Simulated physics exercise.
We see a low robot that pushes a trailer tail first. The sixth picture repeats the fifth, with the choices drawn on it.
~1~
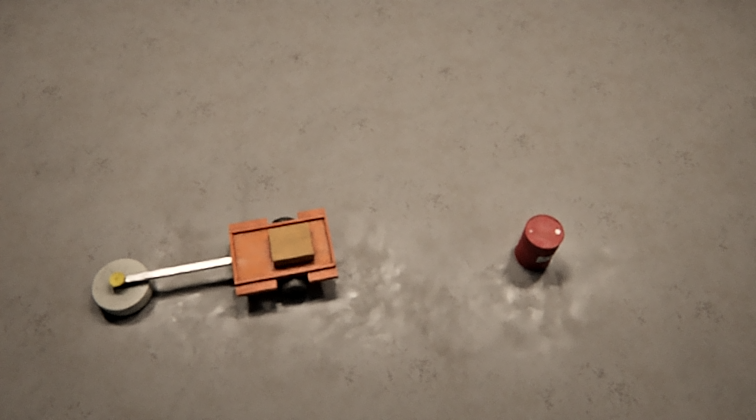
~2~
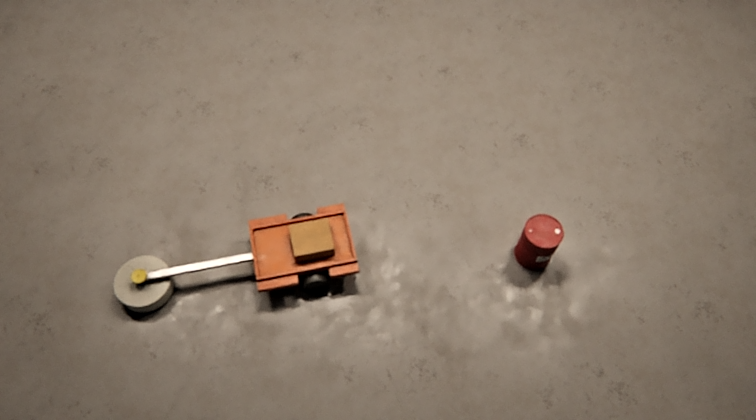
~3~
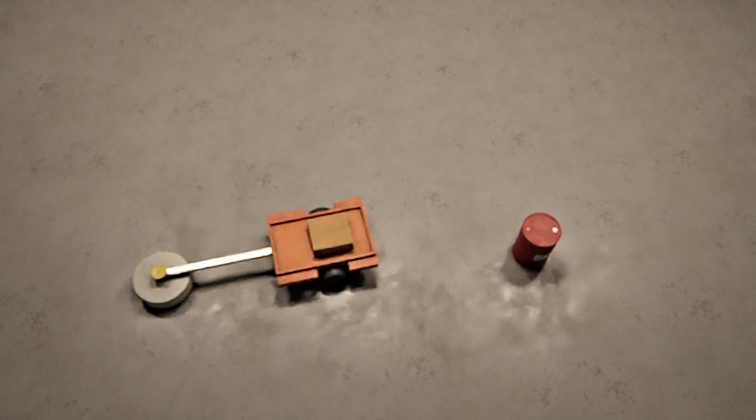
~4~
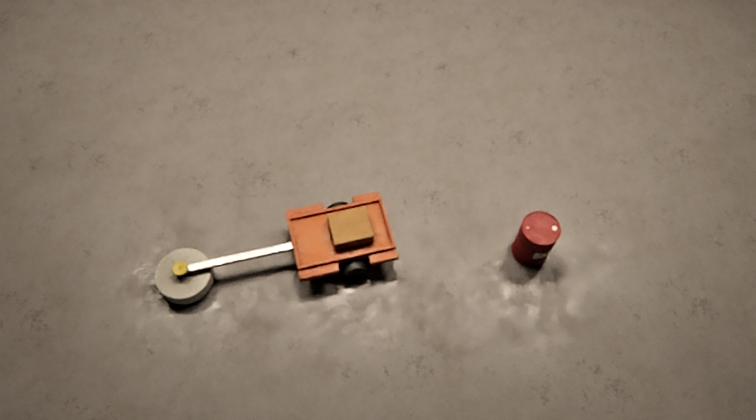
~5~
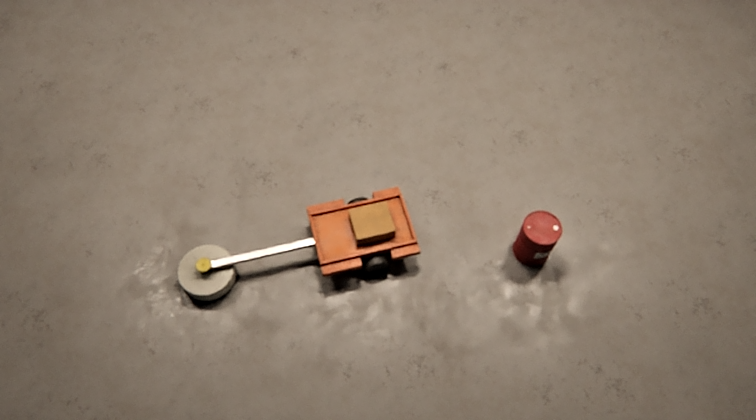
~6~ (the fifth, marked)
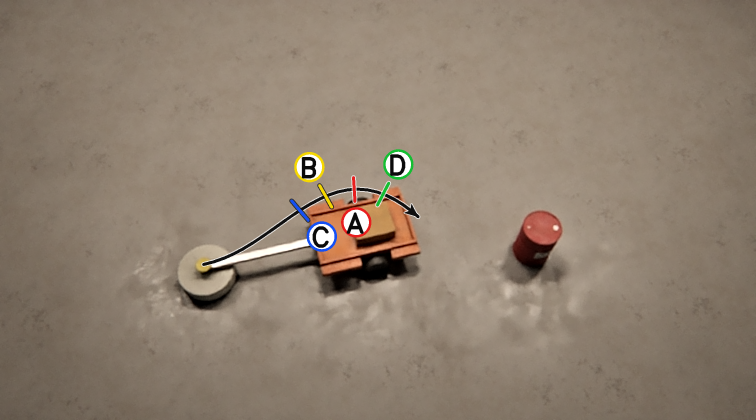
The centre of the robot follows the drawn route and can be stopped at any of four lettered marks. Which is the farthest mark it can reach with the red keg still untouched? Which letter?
All is well up to C.
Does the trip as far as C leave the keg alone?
Yes.
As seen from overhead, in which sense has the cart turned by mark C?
Clockwise.
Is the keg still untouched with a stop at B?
No.
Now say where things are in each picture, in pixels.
The first frame shows orange cart (282, 250); red keg (533, 254); robot (122, 285).
The second frame shows robot (143, 282); orange cart (303, 245); red keg (533, 254).
The third frame shows robot (162, 278); orange cart (321, 239); red keg (530, 253).
The fourth frame shows robot (184, 274); orange cart (341, 233); red keg (530, 251).
The fifth frame shows robot (207, 271); orange cart (362, 229); red keg (531, 250).
On the marked copy, A at (354, 189); B at (326, 196); C at (300, 210); D at (383, 194); the route from (203, 265) via (311, 204) to (418, 217).
Following C. Soon after the start, robot (243, 257), cart (398, 221).
Later, robot (274, 236), cart (429, 216).
In the end, robot (301, 218), cart (456, 214); nothing has been touched.
As for the rest, A is too far, the keg has been hit; B is too far, the keg has been hit; D is too far, the keg has been hit.
